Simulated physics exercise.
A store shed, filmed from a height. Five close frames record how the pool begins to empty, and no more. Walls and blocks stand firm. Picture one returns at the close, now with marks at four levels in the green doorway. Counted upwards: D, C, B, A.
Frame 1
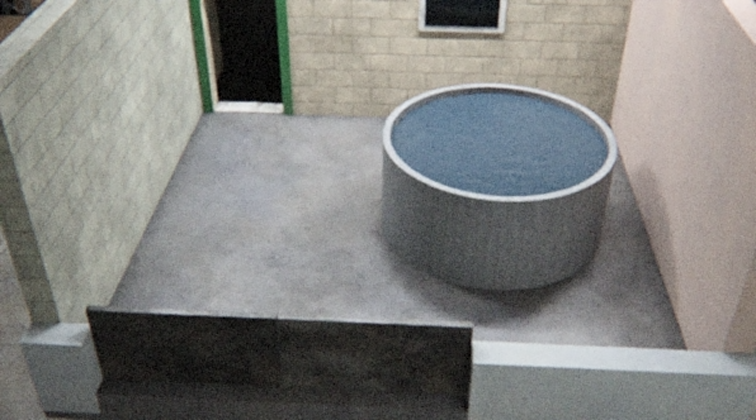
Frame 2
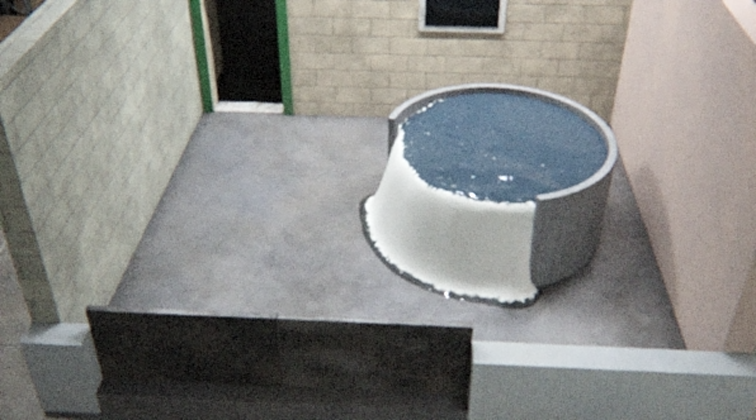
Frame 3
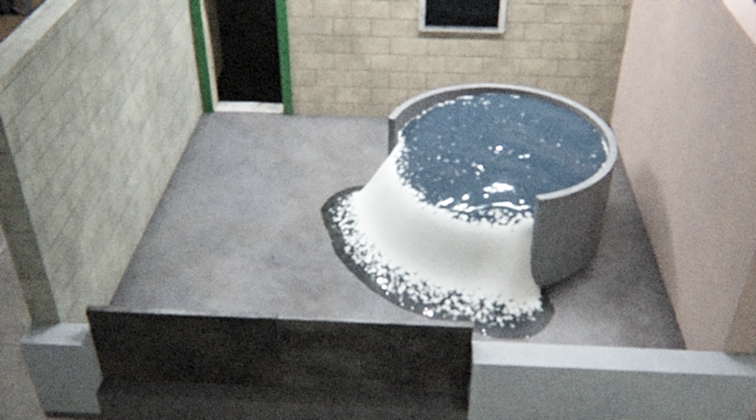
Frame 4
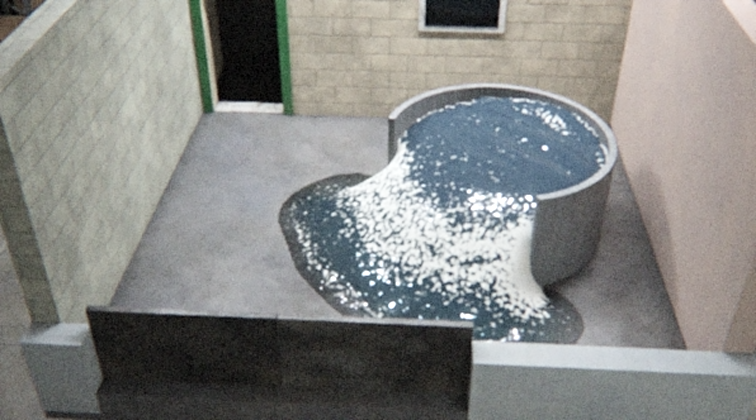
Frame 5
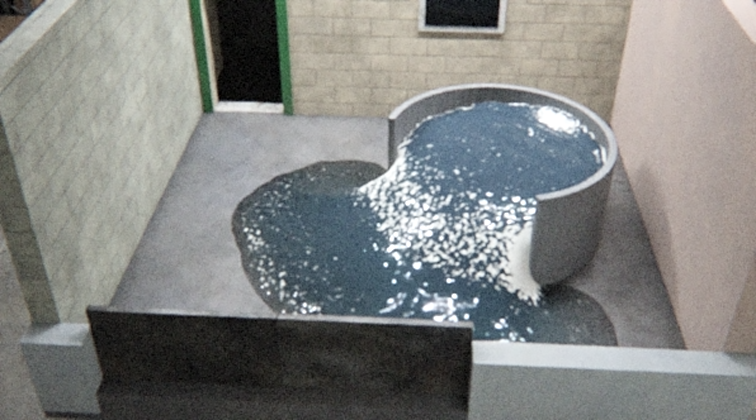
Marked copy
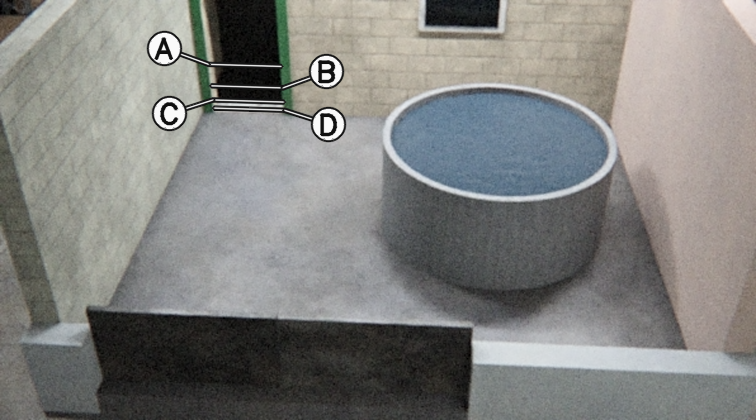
Water bursting through the open front-left side of a round grey pool, foaming white, then spreading dark across the walled yard's floor.
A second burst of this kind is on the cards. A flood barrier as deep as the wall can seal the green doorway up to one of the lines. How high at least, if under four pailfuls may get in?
Height B just does it.
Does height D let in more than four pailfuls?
Yes, that goes wrong.
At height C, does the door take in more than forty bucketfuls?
No, less.
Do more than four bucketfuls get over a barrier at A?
No, that is safe.
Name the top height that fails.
Here it is height C.
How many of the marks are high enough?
Two.
On the marked copy, A at (244, 65); B at (247, 86); C at (248, 101); D at (249, 109); from the bottom up D, C, B, A.
With A, nothing gets over.
With B, a splash gets over, under a bucket.
With C, some 20 bucketfuls get in.
With D, dozens of bucketfuls pour in.
